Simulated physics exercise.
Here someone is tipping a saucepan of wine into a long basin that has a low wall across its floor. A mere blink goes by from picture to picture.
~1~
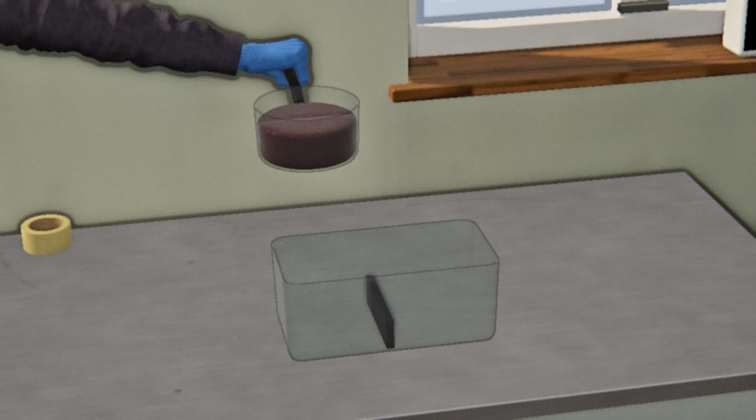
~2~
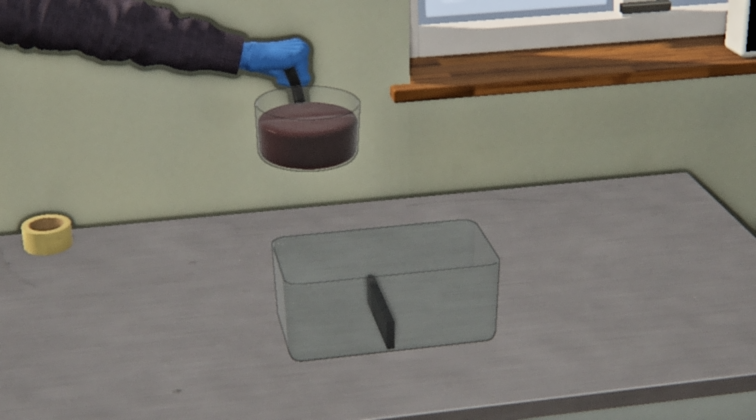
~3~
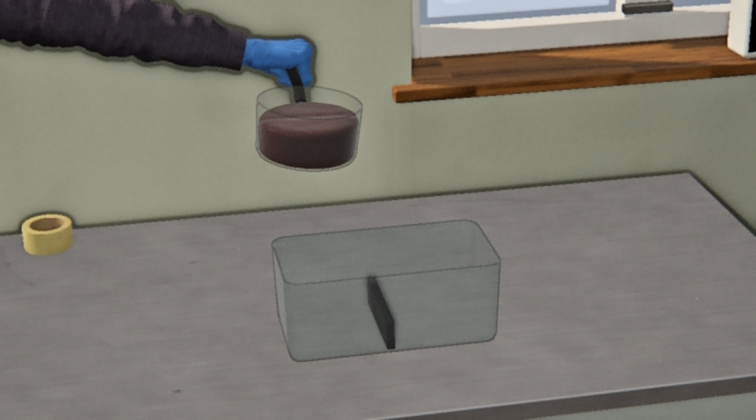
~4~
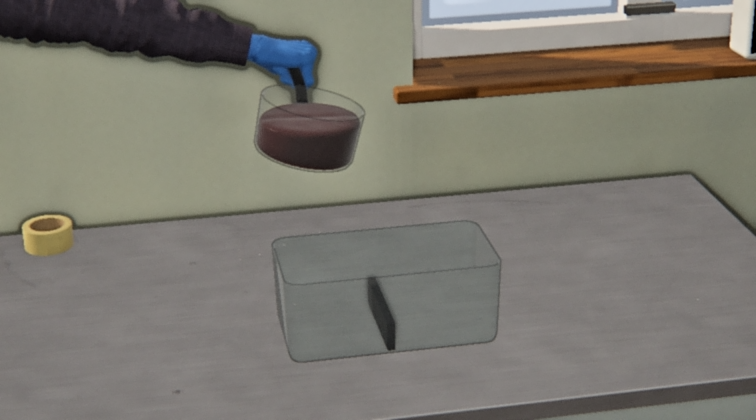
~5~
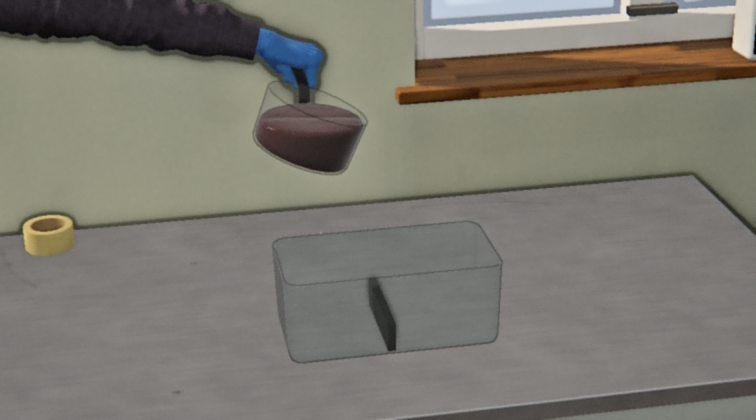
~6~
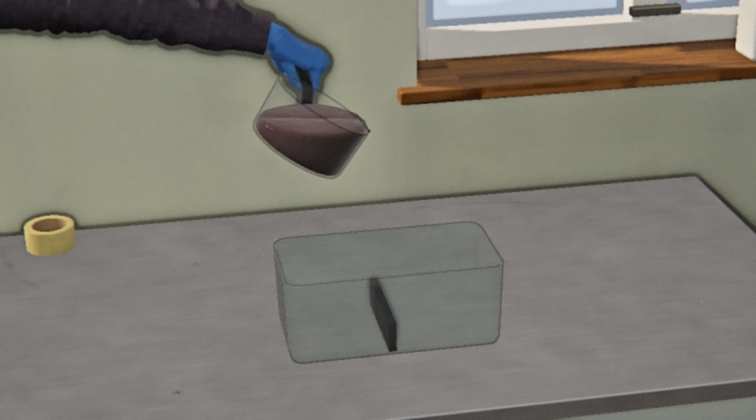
The clip shows a blue-gloved hand holding a clear round pan of dark red liquid above a long transparent basin with a low dark divider, first nearly level, then tilting it steadily further down to the right.
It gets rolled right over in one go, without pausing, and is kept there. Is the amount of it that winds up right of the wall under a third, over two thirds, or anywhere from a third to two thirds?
Once it settles, the part right of the wall is beyond two thirds, I'd say.
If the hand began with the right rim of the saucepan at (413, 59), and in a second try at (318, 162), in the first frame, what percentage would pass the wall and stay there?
Close to 60 in a hundred, then close to 10 in a hundred.
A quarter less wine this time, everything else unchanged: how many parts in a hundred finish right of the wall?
Roughly 85 in a hundred.
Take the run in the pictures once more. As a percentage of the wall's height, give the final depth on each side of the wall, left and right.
Roughly 10 left of the wall, roughly 60 right of it.
A moment on, the saucepan is tipped on its side and 31 per cent is still to pour, 0 is left of the wall and 11 right of it.
Next, the saucepan is tipped right over and 8 per cent is still to pour, 7 is left of the wall and 73 right of it.
Then the saucepan is tipped right over and 1 per cent is still to pour, 11 is left of the wall and 81 right of it.
Later the saucepan is tipped right over and 0 per cent is still to pour, 13 is left of the wall and 85 right of it.
At rest 13 per cent lies left of the wall, 84 right of it and 2 outside.
